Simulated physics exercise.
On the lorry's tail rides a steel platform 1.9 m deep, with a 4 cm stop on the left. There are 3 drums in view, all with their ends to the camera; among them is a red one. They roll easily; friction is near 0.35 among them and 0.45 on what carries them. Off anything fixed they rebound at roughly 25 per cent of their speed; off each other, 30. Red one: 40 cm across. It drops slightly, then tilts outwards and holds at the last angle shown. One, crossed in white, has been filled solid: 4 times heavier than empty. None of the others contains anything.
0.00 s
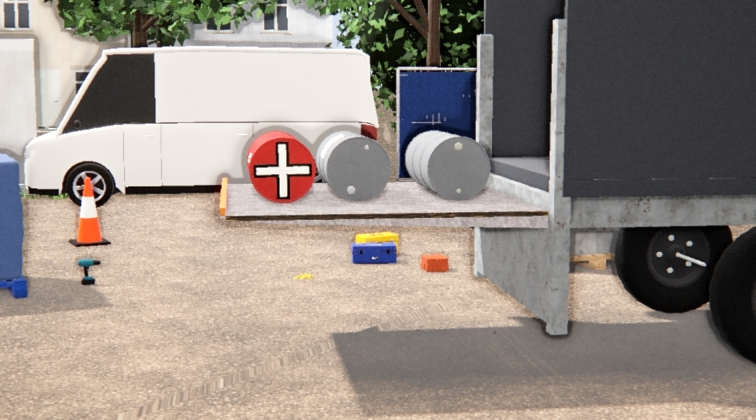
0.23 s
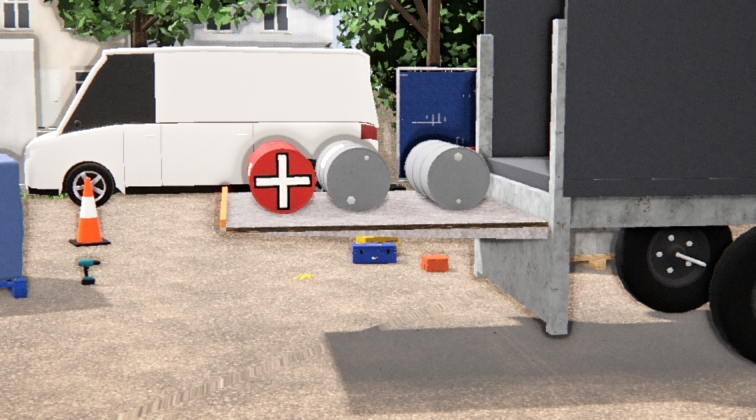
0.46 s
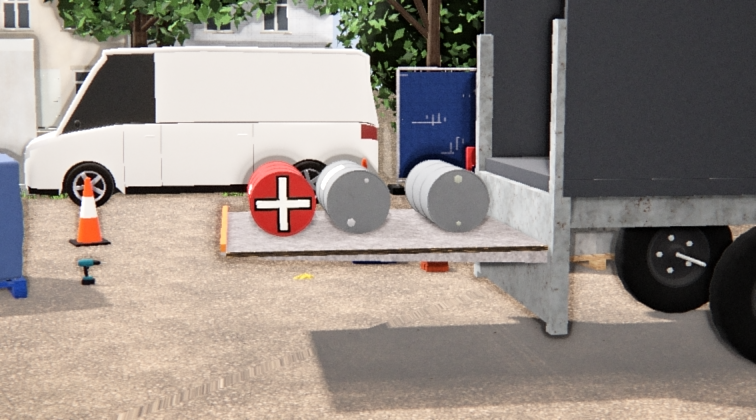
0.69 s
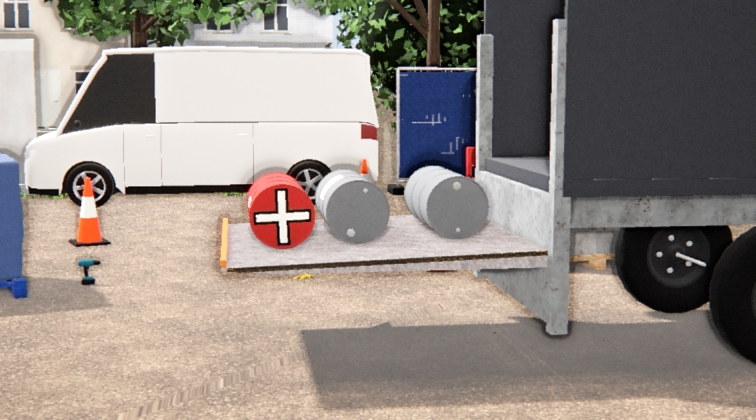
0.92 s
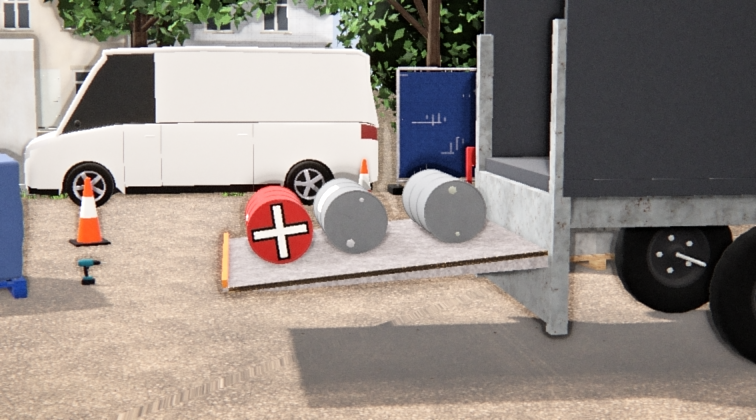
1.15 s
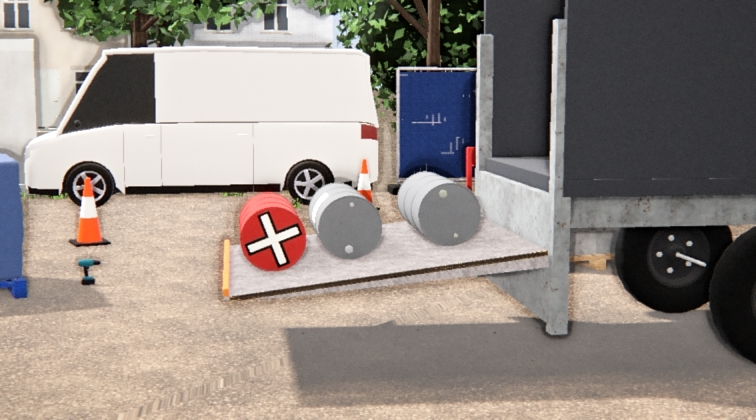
To begin with, a red drum marked with a white cross and two grey drums lie on a level platform behind a lorry. The platform lowers, then its left end tilts downward. As the slope steepens, the drums roll slightly left, the red one's cross turning anticlockwise.
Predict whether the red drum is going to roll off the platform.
As it turns out, red is retained.
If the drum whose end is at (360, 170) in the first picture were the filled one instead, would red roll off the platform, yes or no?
In that scenario, red: It happens.
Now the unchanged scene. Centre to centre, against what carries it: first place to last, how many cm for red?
Estimate - red near 20.
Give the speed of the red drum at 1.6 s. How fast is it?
Its speed is roughly 0.3 m/s.
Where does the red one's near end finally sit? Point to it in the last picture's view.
Near (246, 243).
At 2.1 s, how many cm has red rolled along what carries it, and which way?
Shift of red: 20, leftward.
By 1.6 s, red is on the plate, 10 cm from the stop, rolling left; 0 of 3 are off.
By 2.1 s, red as before; 0 of 3 are off.
Finally (2.7 s), red is on the plate, 15 cm from the stop; 0 of 3 are off.
